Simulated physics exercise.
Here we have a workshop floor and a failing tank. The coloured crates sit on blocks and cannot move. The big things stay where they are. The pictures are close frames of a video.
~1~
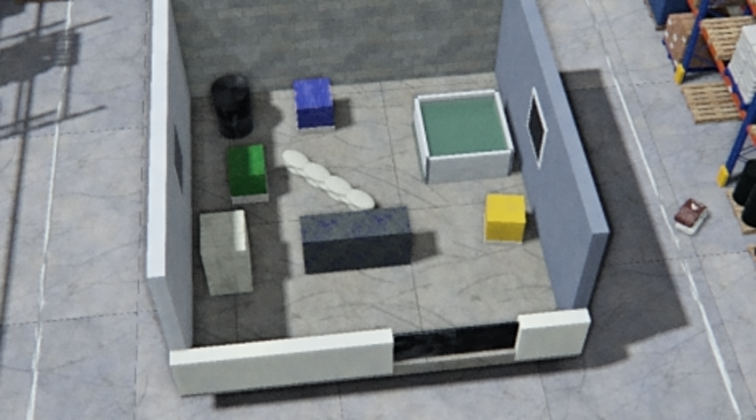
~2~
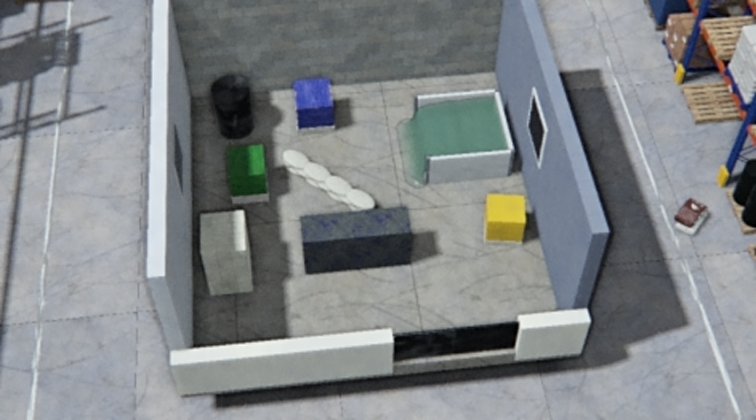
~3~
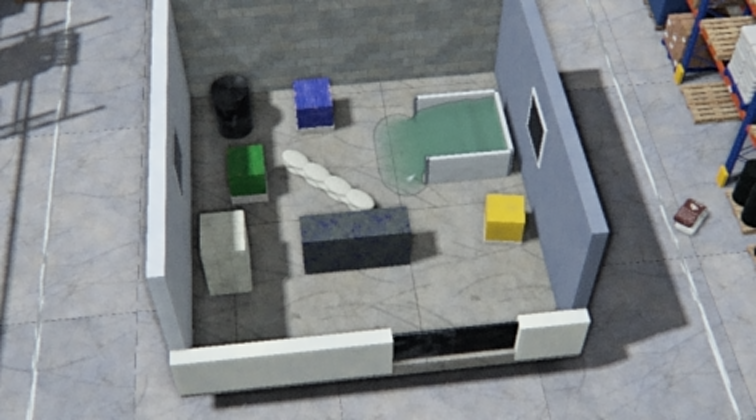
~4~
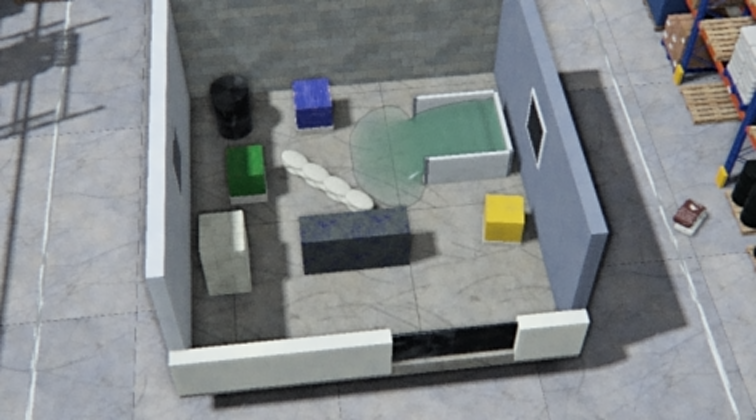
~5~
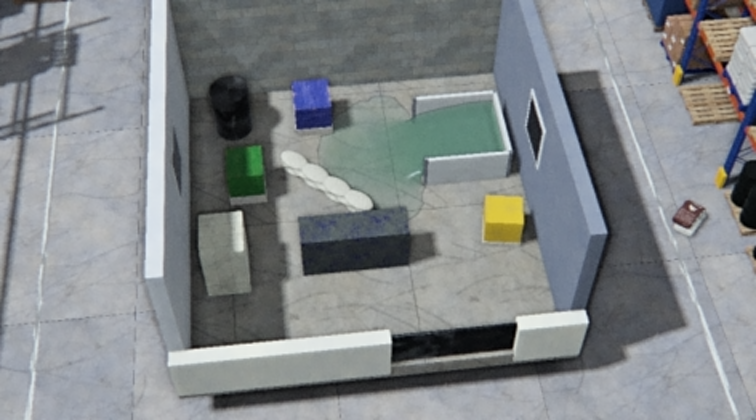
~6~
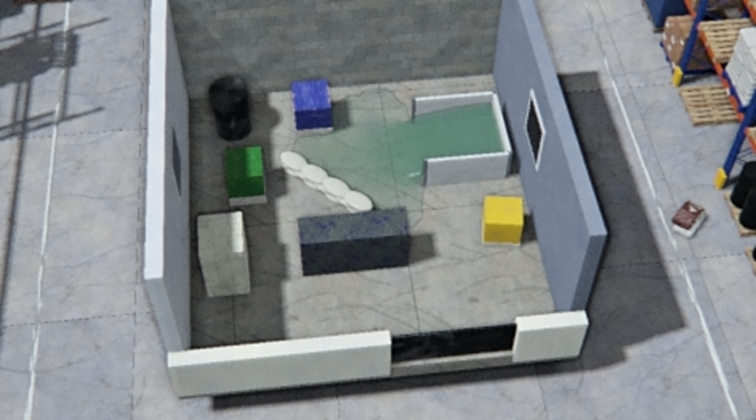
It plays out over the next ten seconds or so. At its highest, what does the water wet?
The green crate stays dry; the blue crate gets wet; the yellow crate stays dry.
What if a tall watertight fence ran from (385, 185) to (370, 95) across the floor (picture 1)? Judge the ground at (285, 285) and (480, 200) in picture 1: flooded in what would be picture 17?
As listed: Not flooded, dry.
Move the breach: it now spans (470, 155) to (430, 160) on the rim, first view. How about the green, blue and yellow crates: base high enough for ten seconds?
One by one: The green one is spared; the blue one stays dry; the yellow one takes water.
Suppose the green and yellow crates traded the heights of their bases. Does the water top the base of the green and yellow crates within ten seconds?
My reading: The green one is topped, the yellow one stays dry.
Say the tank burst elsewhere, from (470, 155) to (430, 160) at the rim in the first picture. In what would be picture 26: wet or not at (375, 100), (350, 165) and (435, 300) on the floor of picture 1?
One after the other: Clear, free of water, under water.
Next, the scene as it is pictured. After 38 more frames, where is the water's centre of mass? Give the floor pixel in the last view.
Around (338, 168).
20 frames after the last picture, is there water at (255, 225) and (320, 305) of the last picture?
One after the other: Flooded, clear.
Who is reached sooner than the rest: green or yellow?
I say the one in green.
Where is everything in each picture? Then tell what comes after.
In the first frame, still water in the tank at (463, 127).
In the second frame, water pours out at (423, 143) and has run to (423, 186).
In the third frame, water pours out at (422, 145) and has run to (400, 190).
In the fourth frame, water pours out at (422, 146) and has run to (372, 193).
In the fifth frame, the front is at (323, 148), out from the gap at (421, 147).
In the sixth frame, water pours out at (421, 148) and has run to (297, 153).
A moment on, water covers 20 % of the floor; the green crate not reached, the blue crate water round its plinth, the yellow crate not reached.
Next, water covers 30 % of the floor; the green crate water round its plinth, the blue crate water round its plinth, the yellow crate not reached.
Then, water covers 50 % of the floor; the green crate water round its plinth, the blue crate water round its plinth, the yellow crate water round its plinth.
Later, water covers 70 % of the floor; the green crate water round its plinth, the blue crate water round its plinth, the yellow crate water round its plinth.
In the end, water covers 90 % of the floor; the green crate stayed above the water, the blue crate was topped, the yellow crate stayed above the water.
